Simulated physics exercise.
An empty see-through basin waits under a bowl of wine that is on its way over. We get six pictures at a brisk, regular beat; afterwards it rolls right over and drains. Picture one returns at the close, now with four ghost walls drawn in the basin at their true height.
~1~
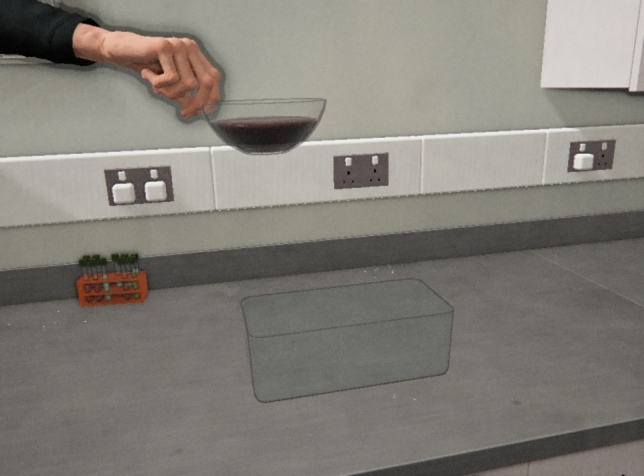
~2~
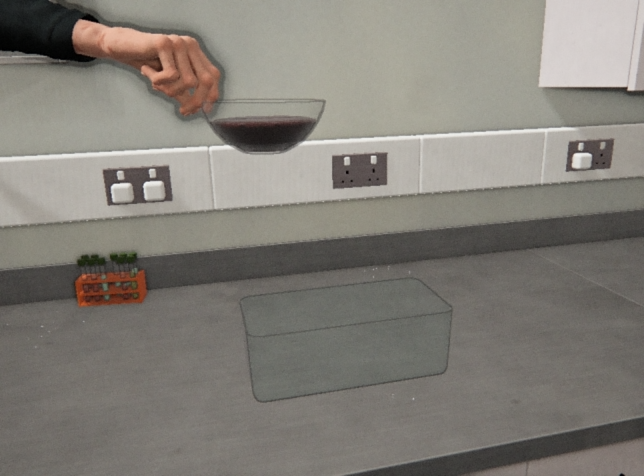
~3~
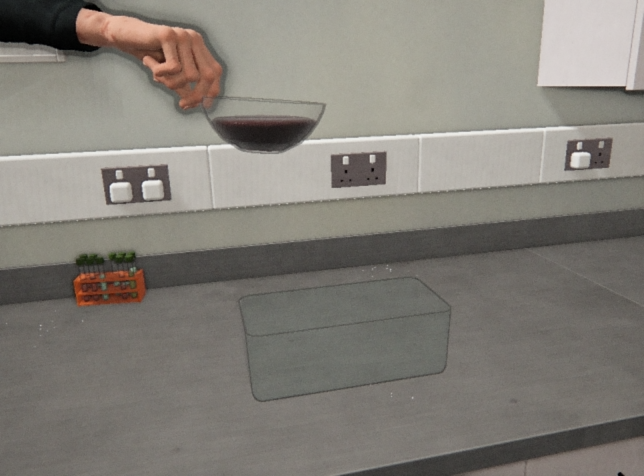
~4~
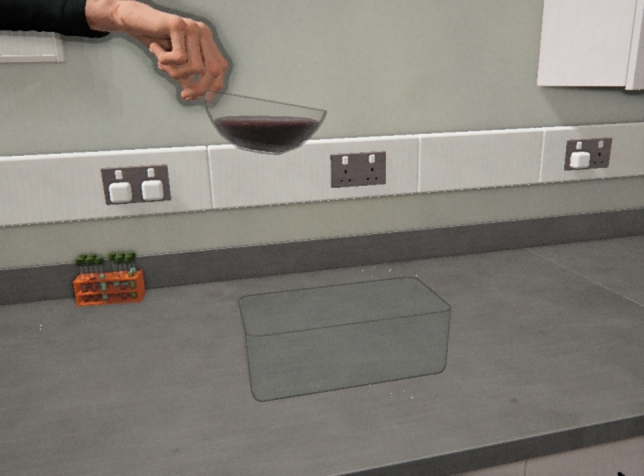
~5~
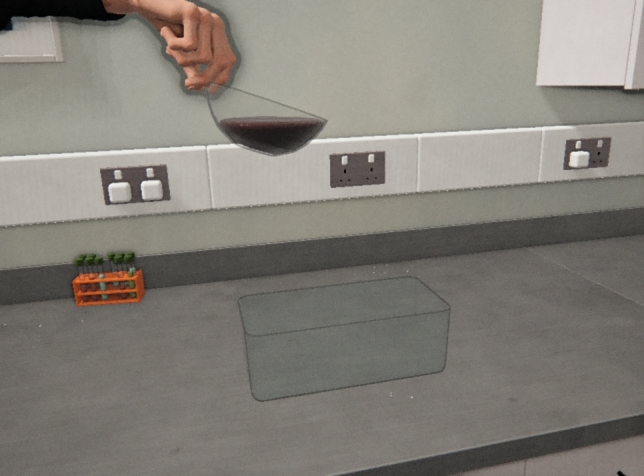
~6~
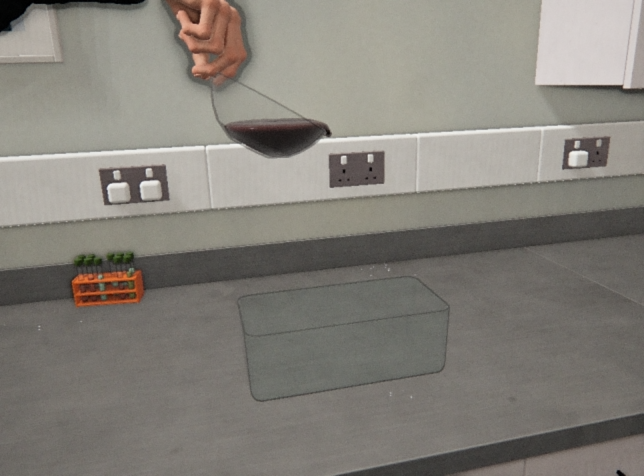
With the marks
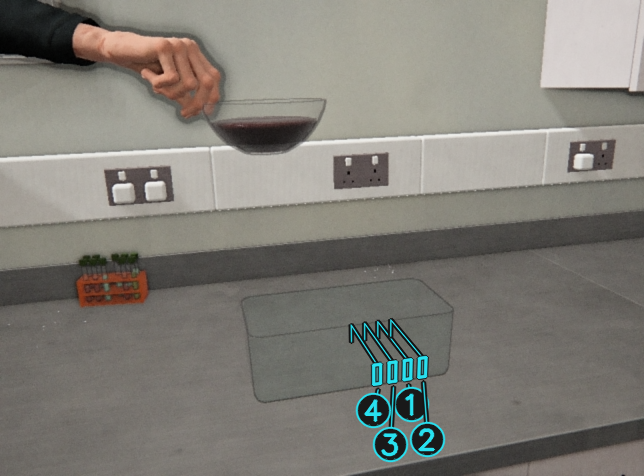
A hand held a glass bowl of dark red wine above an empty see-through basin on a grey counter, then gradually tipped it to the right until wine just came over the lip.
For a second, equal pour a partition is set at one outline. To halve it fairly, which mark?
Place 3.
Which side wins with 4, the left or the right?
More ends on the right.
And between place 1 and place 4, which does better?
It is 4.
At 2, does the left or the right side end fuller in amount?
The left side.
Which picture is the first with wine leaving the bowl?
In picture 6.
On the marked copy, 1 at (408, 384); 2 at (423, 382); 3 at (393, 387); 4 at (378, 389).
With 1, about 83 % ends left of the wall and 14 % right of it; 3 % is lost outside.
With 2, about 85 % ends left of the wall and 11 % right of it; 4 % is lost outside.
With 3, about 51 % ends left of the wall and 46 % right of it; 3 % is lost outside.
With 4, about 30 % ends left of the wall and 67 % right of it; 3 % is lost outside.
